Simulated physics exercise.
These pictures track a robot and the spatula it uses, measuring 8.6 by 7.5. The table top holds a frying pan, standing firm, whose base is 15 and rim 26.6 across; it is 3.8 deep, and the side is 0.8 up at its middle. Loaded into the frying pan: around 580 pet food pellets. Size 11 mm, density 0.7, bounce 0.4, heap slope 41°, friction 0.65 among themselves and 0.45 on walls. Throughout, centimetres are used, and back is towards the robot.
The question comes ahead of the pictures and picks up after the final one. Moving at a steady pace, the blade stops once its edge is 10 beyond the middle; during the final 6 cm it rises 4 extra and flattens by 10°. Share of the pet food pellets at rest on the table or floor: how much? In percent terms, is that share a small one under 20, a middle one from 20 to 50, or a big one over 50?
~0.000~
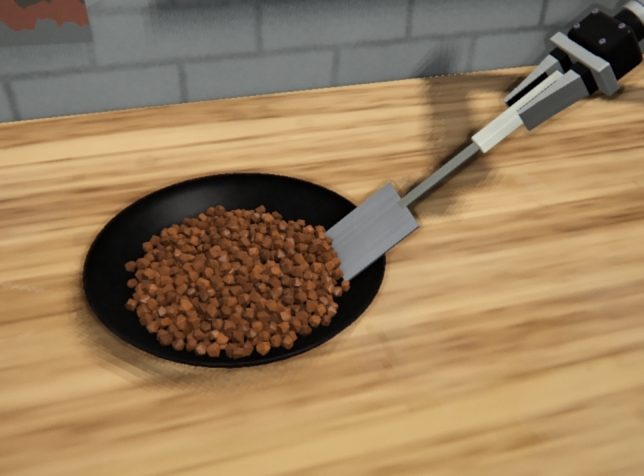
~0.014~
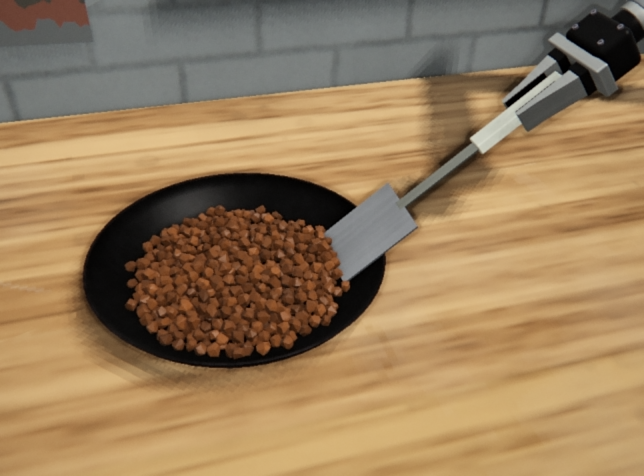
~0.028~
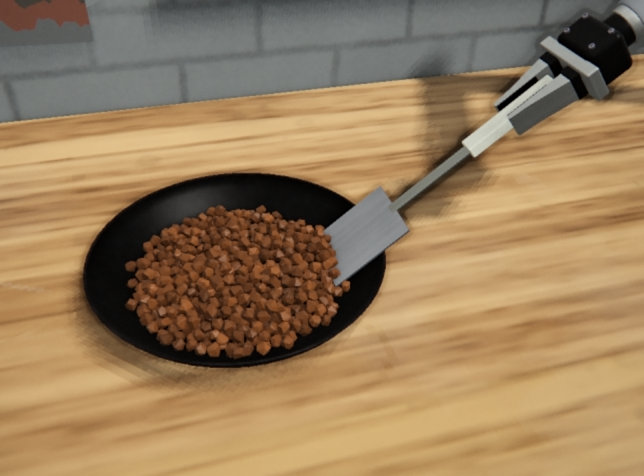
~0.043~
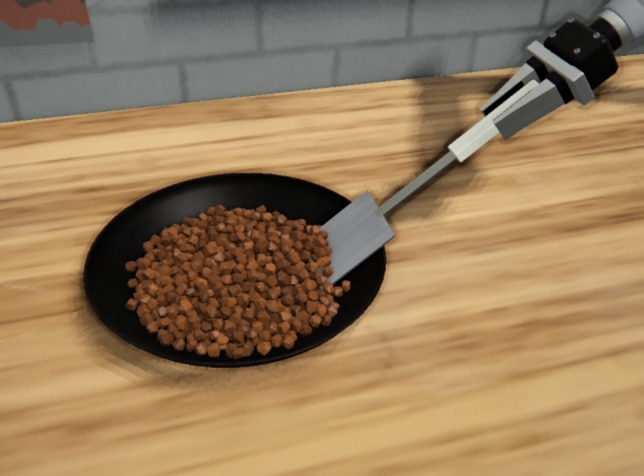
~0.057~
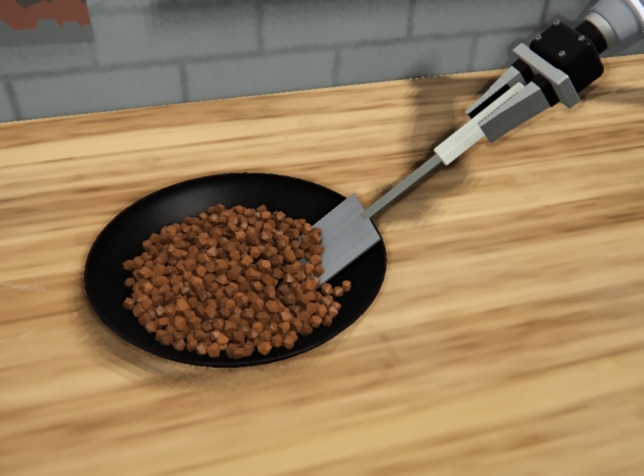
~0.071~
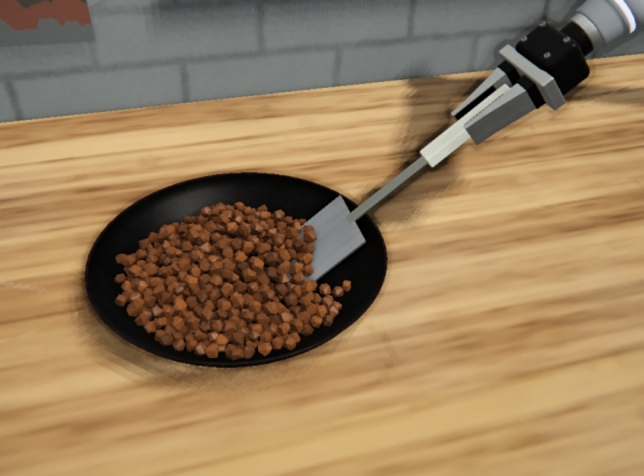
A middle one.
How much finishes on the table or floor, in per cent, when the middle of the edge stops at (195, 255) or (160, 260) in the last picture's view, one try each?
Around 5 per cent for the first try and 20 per cent for the second.
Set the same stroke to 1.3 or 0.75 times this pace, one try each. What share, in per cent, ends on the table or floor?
About 30 and 25 per cent.
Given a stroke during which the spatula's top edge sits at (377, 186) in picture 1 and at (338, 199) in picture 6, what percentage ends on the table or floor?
Close to 30 in a hundred.
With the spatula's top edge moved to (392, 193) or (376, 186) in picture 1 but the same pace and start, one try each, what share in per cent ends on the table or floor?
Close to 25 and 35 percent respectively.
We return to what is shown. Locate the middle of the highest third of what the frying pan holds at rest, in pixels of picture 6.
The centre sits at about (165, 281).
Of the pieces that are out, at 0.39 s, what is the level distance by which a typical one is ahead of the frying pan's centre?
It sits close to 24 cm ahead of the middle.
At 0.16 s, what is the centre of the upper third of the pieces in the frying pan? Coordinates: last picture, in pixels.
It is centred at roughly (173, 260).
By 0.12 s, sloping 38°, highest piece 7 above the table; 585 in the frying pan.
By 0.16 s, sloping 35°, highest piece 7 above the table; 584 in the frying pan, 1 on the blade or in flight.
By 0.39 s, sloping 28°, highest piece 10 above the table; 418 in the frying pan, 73 on the table or floor, 94 on the blade or in flight.
By 1.44 s, sloping 28°, highest piece 5 above the table; 418 in the frying pan, 167 on the table or floor.
Final count, 418 in the frying pan, 167 on the table or floor. That is 29 % on the table or floor.
